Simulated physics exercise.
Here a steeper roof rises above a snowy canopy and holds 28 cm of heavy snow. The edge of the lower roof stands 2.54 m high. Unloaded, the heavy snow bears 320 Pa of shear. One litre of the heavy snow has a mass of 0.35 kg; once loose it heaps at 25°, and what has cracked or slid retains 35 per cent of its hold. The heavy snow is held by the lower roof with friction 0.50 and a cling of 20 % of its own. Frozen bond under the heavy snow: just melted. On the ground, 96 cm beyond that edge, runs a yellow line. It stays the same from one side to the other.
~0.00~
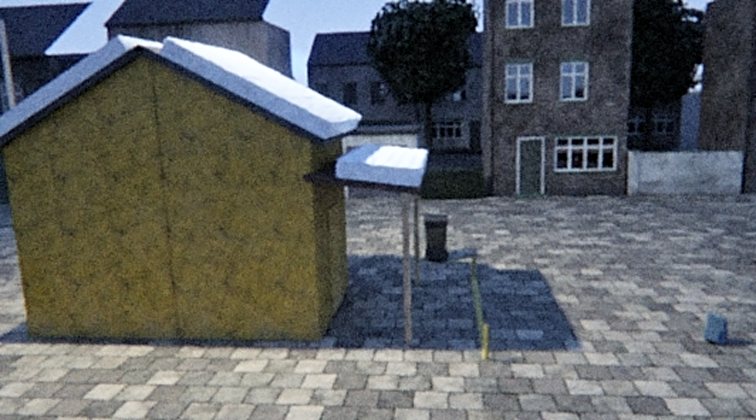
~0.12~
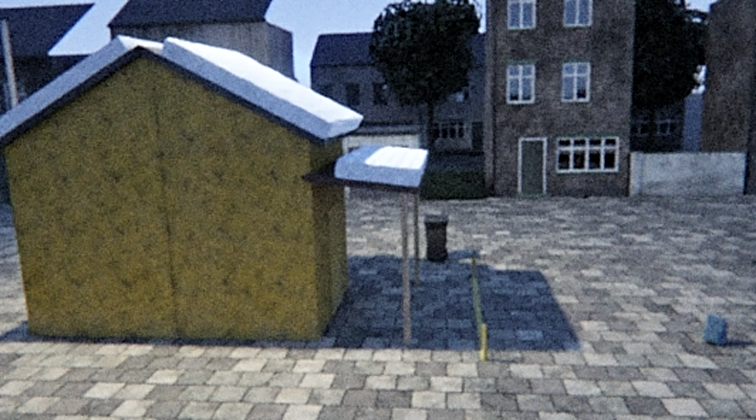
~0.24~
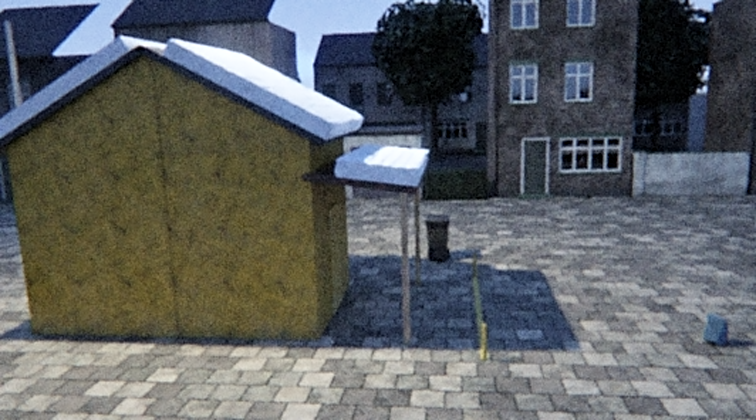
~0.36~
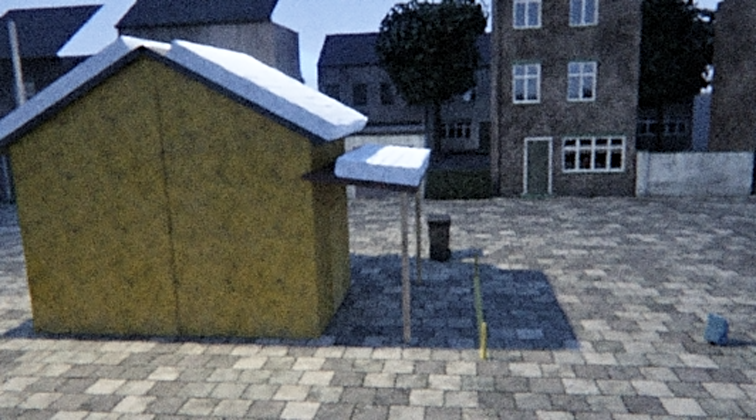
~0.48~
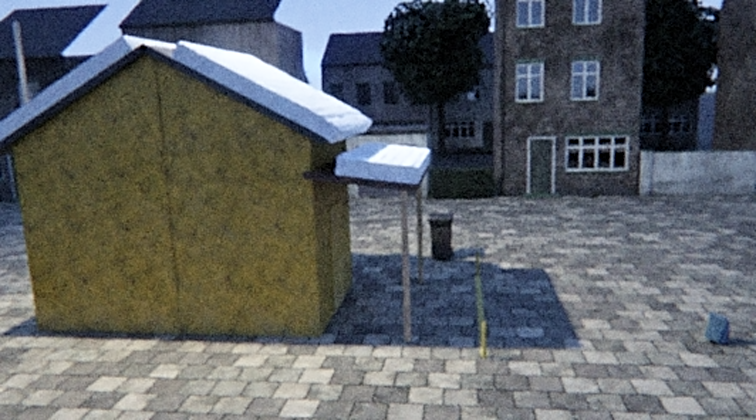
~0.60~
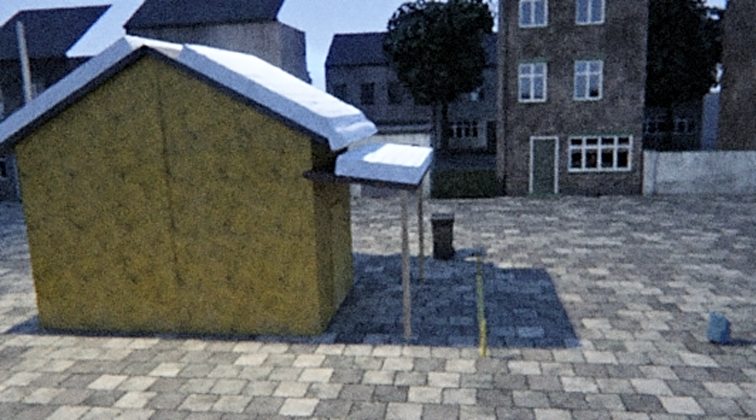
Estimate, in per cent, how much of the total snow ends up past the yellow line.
14 per cent.
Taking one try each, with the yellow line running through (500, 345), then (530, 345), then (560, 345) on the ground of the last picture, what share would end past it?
One by one: 9 in a hundred, 3 in a hundred, 0 in a hundred.
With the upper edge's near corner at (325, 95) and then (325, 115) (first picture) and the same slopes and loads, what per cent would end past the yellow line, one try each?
The first try gives about 50 % and the second about 40 %.
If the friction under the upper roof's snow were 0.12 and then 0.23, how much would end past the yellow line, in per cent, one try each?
One try each gives 40 % and then 30 %.
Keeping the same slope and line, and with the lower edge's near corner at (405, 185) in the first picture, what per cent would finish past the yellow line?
20 per cent or thereabouts.
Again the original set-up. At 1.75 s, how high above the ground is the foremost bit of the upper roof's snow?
About 2.8 m.
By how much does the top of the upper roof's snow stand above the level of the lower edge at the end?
Roughly 0.8 m.
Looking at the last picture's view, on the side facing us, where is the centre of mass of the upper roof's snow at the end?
Look near (409, 230) in the final picture.
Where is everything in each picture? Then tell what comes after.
Front end of the heavy snow at (327, 135), in the first frame.
Front end of the heavy snow at (327, 135), its middle shifted 9 mm, in the second frame.
Front end of the heavy snow at (328, 136), its middle shifted 3.6 cm, 1 % of it past the upper edge, in one piece, in the third frame.
Front end of the heavy snow at (330, 122), its middle shifted 8.2 cm, 3 % of it past the upper edge, in one piece, in the fourth frame.
Front end of the heavy snow at (335, 126), its middle shifted 15 cm, 5 % of it past the upper edge, in one piece, in the fifth frame.
Front end of the heavy snow at (342, 134), its middle shifted 24 cm, 8 % of it past the upper edge, cracking, in the sixth frame.
By 1.13 s, none is below the lower edge and 0 % is past the line.
By 1.75 s, none is below the lower edge and 0 % is past the line.
By 2.38 s, 9 % is below the lower edge and 0 % is past the line.
By 3.00 s, 28 % is below the lower edge and 8 % is past the line.
By 5.20 s, at the end, 38 % is below the lower edge and 14 % is past the line.
